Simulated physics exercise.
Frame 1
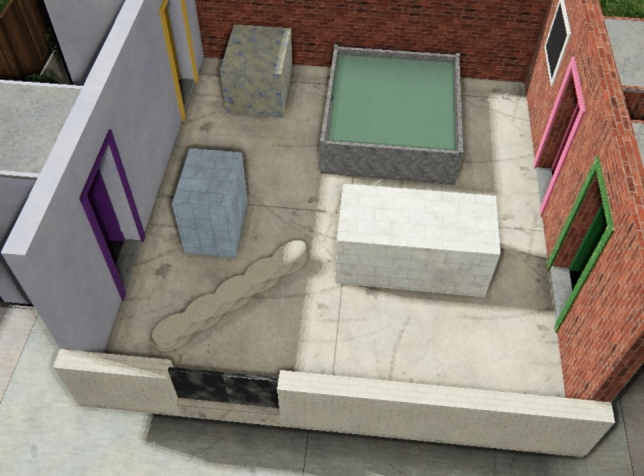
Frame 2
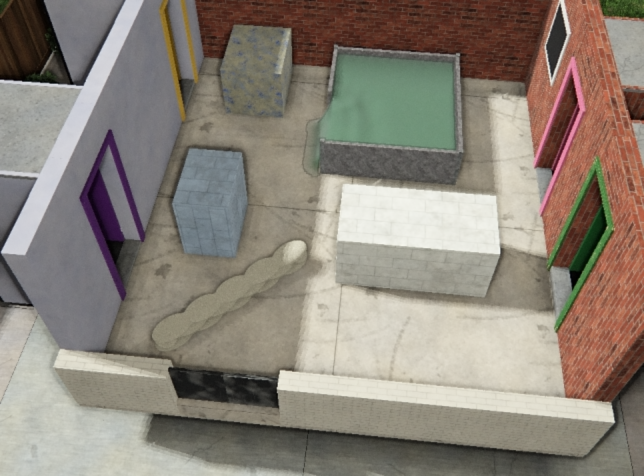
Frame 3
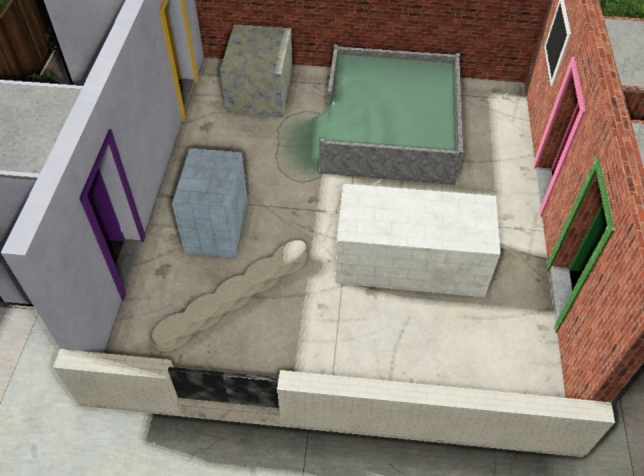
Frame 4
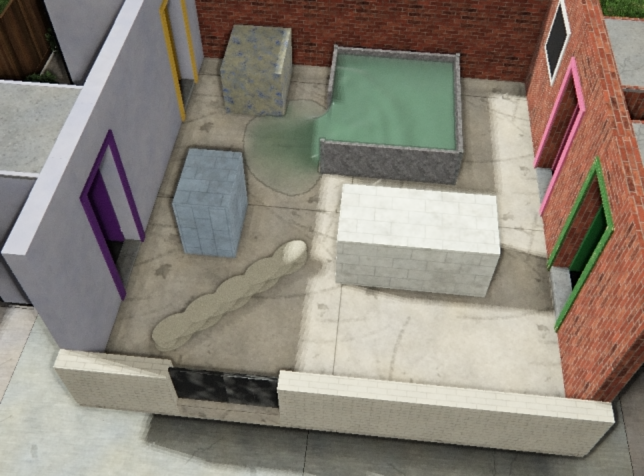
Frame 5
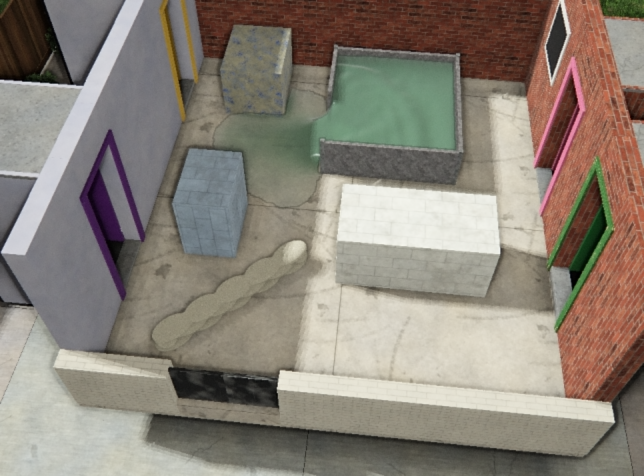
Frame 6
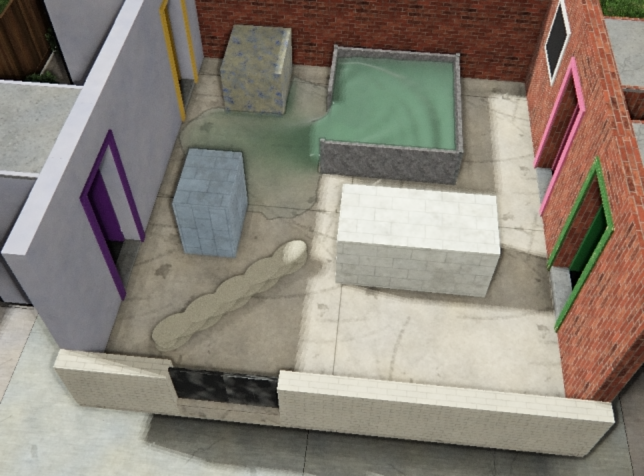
Green water pouring from the left side of a stone tank and spreading leftward across the walled yard's floor between blocks.
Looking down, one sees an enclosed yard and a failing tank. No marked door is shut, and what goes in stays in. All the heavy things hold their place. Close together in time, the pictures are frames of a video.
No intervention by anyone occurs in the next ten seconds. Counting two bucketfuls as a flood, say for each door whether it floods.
Door by door: Pink door - not flooded; yellow door - flooded; green door - not flooded; purple door - flooded.
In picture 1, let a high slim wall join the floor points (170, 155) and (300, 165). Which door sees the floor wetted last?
Final one: The green-painted one.
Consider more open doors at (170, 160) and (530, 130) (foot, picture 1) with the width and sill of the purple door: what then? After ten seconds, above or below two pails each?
Well, the first one tops it and the next one doesn't reach it.
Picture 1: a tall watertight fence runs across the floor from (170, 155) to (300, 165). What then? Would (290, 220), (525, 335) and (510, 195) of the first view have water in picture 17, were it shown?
Taking the points in turn, they are inundated, high and dry and high and dry.
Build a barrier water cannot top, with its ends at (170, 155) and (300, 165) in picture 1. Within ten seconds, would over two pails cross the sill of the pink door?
Result: Pink remains below the limit.
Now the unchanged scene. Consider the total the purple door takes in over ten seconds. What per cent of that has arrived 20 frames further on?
Close to 5 %.
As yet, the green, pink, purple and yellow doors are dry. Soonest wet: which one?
Clearly the door marked yellow.
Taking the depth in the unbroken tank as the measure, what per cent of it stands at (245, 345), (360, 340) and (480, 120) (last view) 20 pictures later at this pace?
At the three places, in the order asked: Around 0, 0 and 0 per cent.
A moment on, water covers 20 % of the floor; the pink door not reached, the yellow door under two buckets in, the green door not reached, the purple door not reached.
Next, water covers 30 % of the floor; the pink door not reached, the yellow door over two buckets in, the green door not reached, the purple door wet at the sill, nothing in.
Then, water covers 40 % of the floor; the pink door not reached, the yellow door far over two buckets in, the green door not reached, the purple door under two buckets in.
Later, water covers 75 % of the floor; the pink door not reached, the yellow door far over two buckets in, the green door not reached, the purple door over two buckets in.
In the end, water covers 90 % of the floor; the pink door wet at the sill, nothing in, the yellow door far over two buckets in, the green door wet at the sill, nothing in, the purple door over two buckets in.
